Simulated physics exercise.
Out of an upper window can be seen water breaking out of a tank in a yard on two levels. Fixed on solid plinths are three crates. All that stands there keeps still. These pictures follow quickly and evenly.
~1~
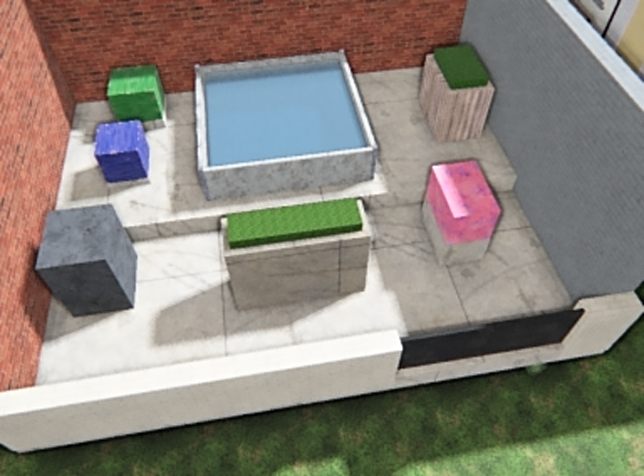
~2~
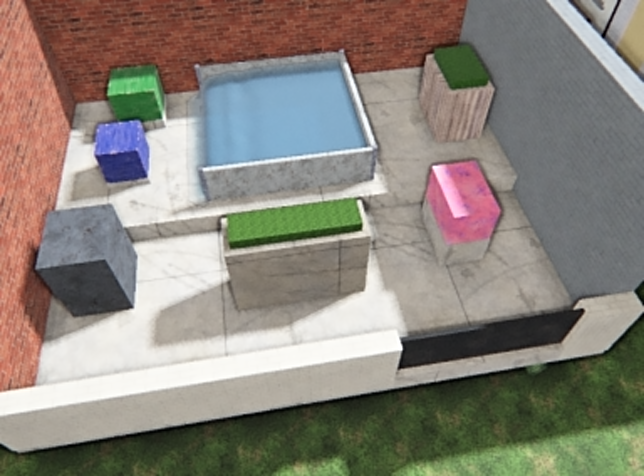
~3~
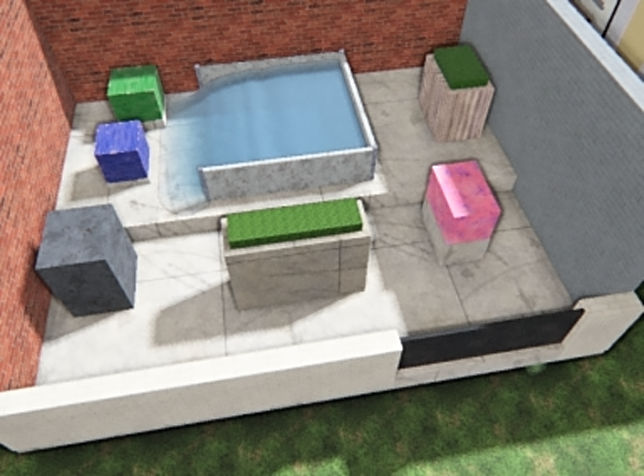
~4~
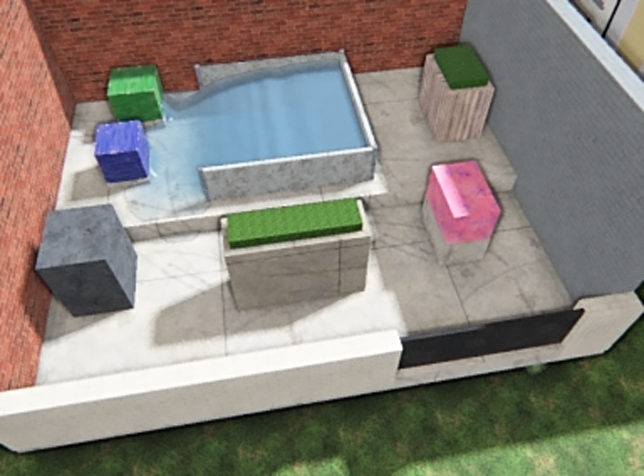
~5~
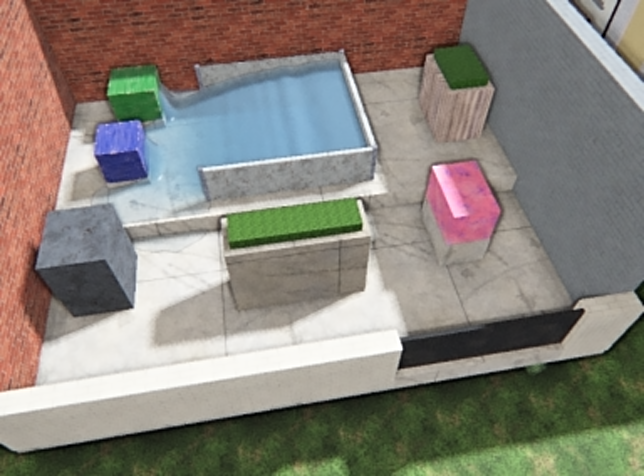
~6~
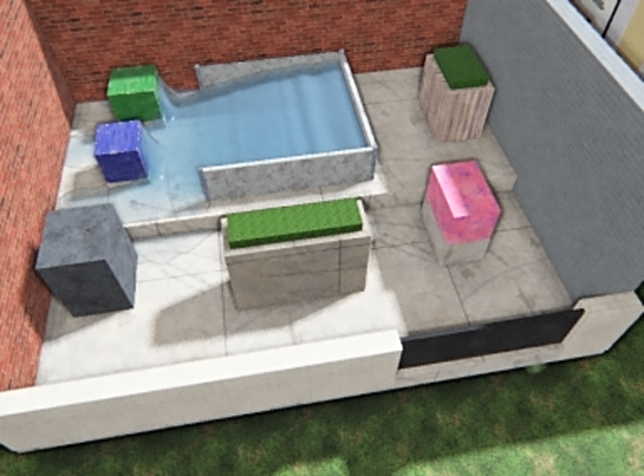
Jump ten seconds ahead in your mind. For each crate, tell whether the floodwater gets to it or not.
Result: The green crate will be reached; the blue crate will be reached; the pink crate will not be reached.
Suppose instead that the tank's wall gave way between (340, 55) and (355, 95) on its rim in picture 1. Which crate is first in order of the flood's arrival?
My pick is the one in pink.
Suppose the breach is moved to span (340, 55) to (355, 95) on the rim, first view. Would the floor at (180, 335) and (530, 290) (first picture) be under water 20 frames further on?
I'd expect the first point to stay dry and the second point to be reached.
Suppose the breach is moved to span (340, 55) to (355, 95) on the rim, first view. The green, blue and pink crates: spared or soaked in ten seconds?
As I see it, the green crate avoids the flood, the blue crate avoids the flood and the pink crate avoids the flood.
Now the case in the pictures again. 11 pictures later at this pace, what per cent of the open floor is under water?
Around 40 percent.
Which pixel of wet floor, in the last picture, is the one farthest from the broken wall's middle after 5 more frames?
I'd say at around (51, 306).
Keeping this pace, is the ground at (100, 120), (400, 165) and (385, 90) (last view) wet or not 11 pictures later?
Status per point, in sequence: Waterlogged, then unwetted, then unwetted.
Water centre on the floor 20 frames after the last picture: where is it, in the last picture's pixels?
My guess is about (193, 176).
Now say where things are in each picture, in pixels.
The first frame shows the tank at (279, 109) is whole and still.
In the second frame, the front is at a hidden place, out from the gap at (206, 134).
In the third frame, the front is at (183, 95), out from the gap at (207, 137).
In the fourth frame, water pours out at (207, 138) and has run to (152, 220).
In the fifth frame, water pours out at (207, 138) and has run to (136, 243).
In the sixth frame, the front is at a hidden place, out from the gap at (207, 138).
A moment on, water covers 25 % of the floor; the green crate water round its plinth, the blue crate water round its plinth, the pink crate not reached.
Next, water covers 40 % of the floor; the green crate water round its plinth, the blue crate water round its plinth, the pink crate not reached.
Then, water covers 55 % of the floor; the green crate water round its plinth, the blue crate water round its plinth, the pink crate not reached.
Later, water covers 85 % of the floor; the green crate water round its plinth, the blue crate water round its plinth, the pink crate water round its plinth.
In the end, water covers 90 % of the floor; the green crate was topped, the blue crate was topped, the pink crate stayed above the water.
